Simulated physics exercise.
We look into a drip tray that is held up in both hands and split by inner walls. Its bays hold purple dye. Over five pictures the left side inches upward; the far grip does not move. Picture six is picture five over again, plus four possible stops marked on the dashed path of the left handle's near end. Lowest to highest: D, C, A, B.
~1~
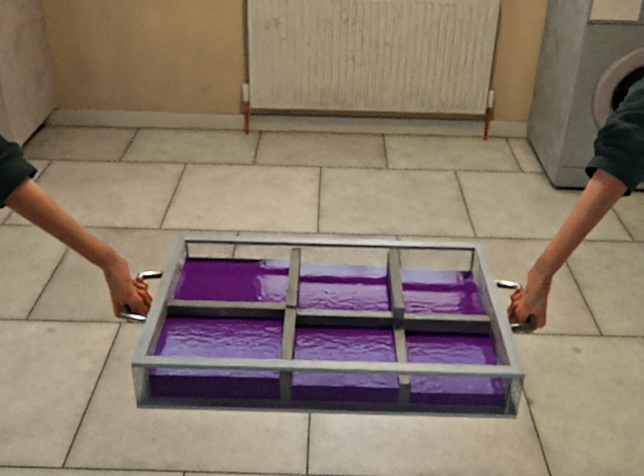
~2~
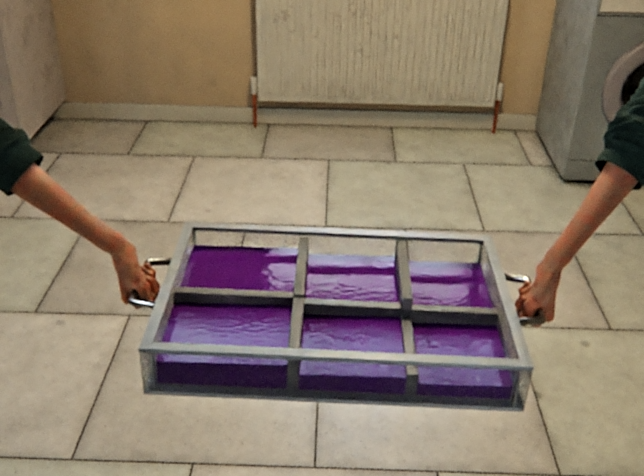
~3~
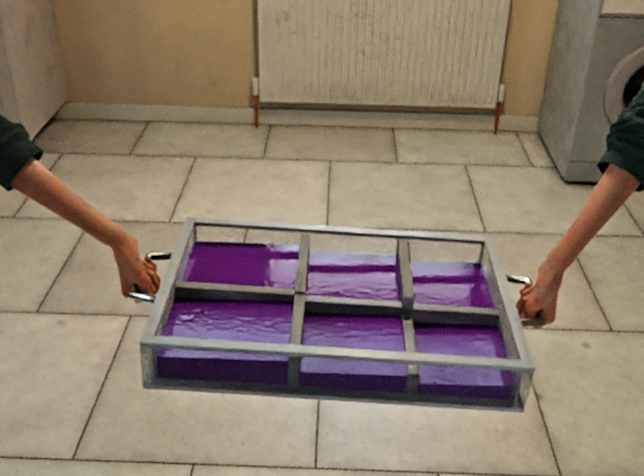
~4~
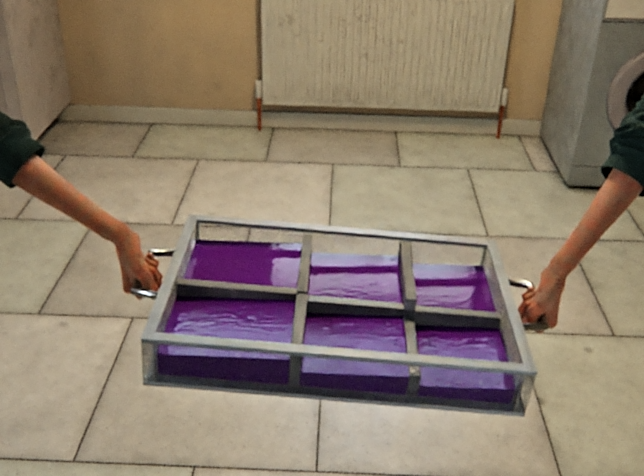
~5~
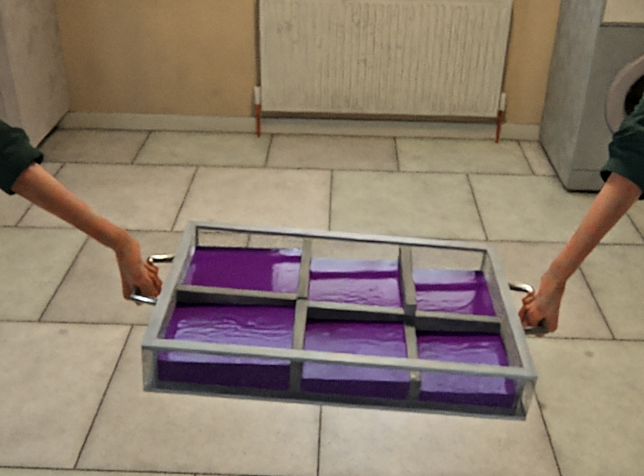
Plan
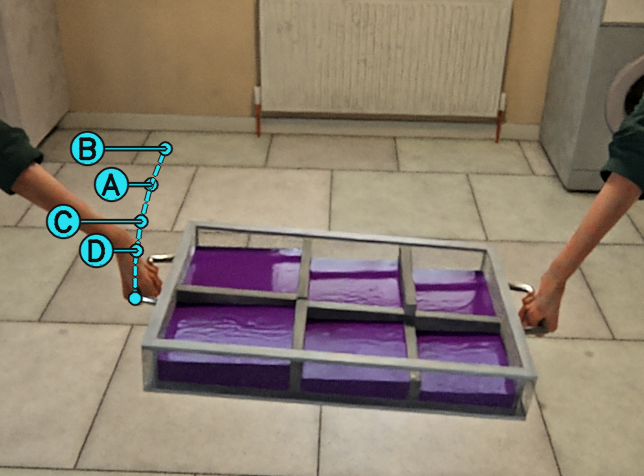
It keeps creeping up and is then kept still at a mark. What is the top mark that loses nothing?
It is C.
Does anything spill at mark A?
Yes.
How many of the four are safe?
Two of the four.
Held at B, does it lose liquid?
Yes.
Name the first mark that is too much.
The answer is A.
On the marked copy, A at (151, 184); B at (165, 148); C at (141, 221); D at (136, 250).
Choosing A, about 6 % goes over the rim.
Choosing B, about 25 % goes over the rim.
Choosing C, nothing spills; the back left bay holds the most.
Choosing D, nothing spills; the back left bay holds the most.
